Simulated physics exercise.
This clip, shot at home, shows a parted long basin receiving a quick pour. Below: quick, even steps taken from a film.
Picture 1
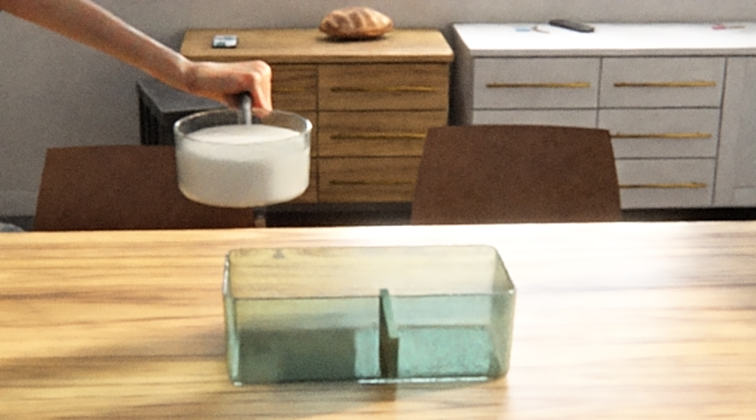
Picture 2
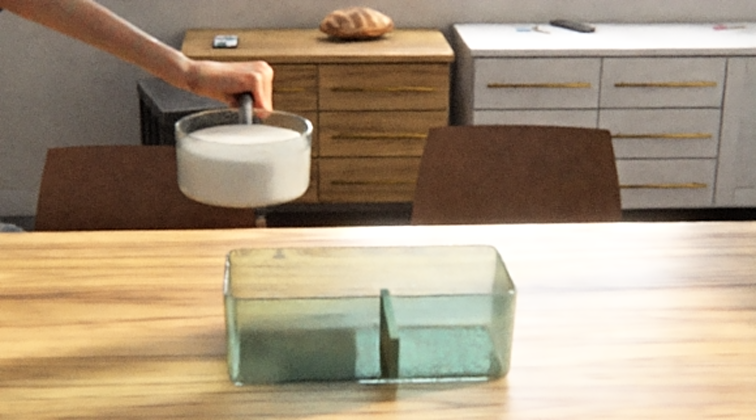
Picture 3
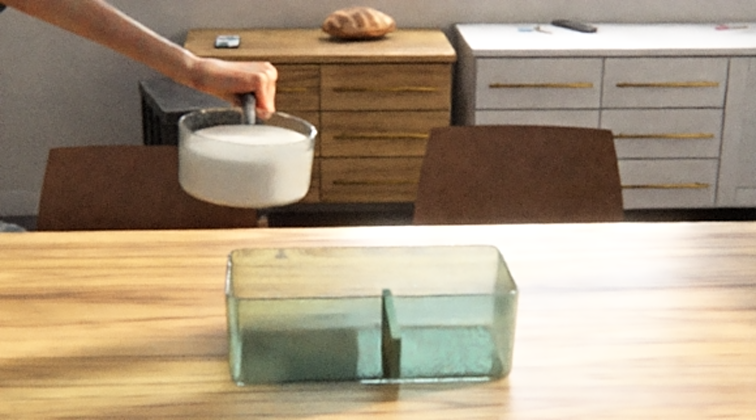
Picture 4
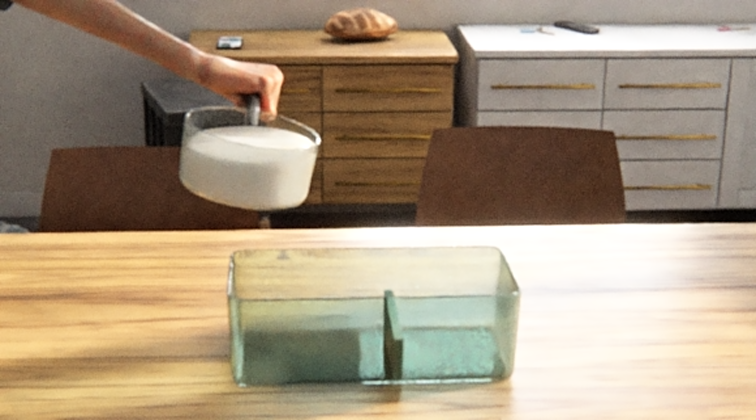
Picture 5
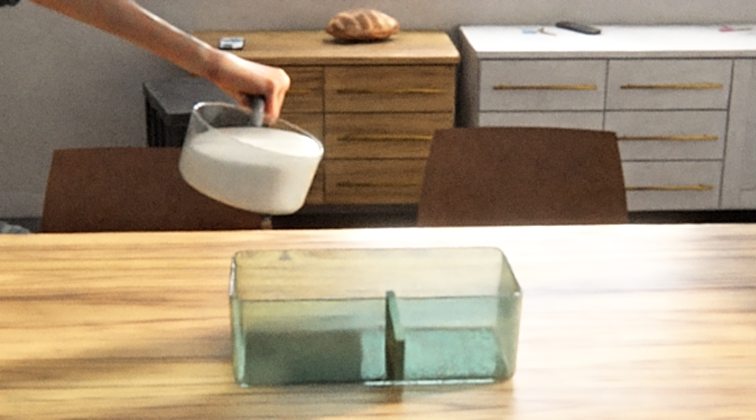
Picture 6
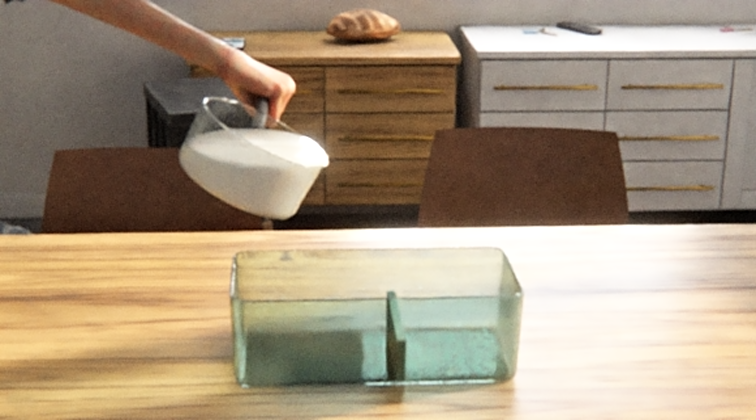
A hand reaching in from the upper left holds a clear glass pot of white milk above a pale wooden table, seen from the front and slightly above. Below sits a greenish glass basin with a divider, with brown chairs, a wooden cabinet topped by bread, and a white cabinet behind. The hand gradually tilts the pot rightward, and milk reaches its lower rim, while the view shifts very slightly.
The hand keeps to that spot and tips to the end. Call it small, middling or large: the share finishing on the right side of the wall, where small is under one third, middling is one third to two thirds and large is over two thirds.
Small.
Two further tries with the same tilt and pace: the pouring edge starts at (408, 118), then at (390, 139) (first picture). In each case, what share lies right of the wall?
Around 90 percent first, around 90 percent second.
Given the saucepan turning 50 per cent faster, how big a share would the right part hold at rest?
I'd say close to 5 %.
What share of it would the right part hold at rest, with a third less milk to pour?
Some 0 parts in a hundred.
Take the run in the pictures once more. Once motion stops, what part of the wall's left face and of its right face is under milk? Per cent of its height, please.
Left about 60, right about 0.
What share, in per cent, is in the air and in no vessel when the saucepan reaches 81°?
Estimate: Some 40 per cent.
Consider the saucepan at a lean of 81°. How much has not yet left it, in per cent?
Around 40 in a hundred.
A moment on, the saucepan is tipped on its side and 38 per cent is still to pour, 21 is left of the wall and 1 right of it.
Next, the saucepan is tipped on its side and 11 per cent is still to pour, 77 is left of the wall and 4 right of it.
Then the saucepan is tipped on its side and 3 per cent is still to pour, 86 is left of the wall and 5 right of it.
Later the saucepan is tipped on its side and 1 per cent is still to pour, 90 is left of the wall and 6 right of it.
At rest 91 per cent lies left of the wall, 6 right of it and 3 outside.
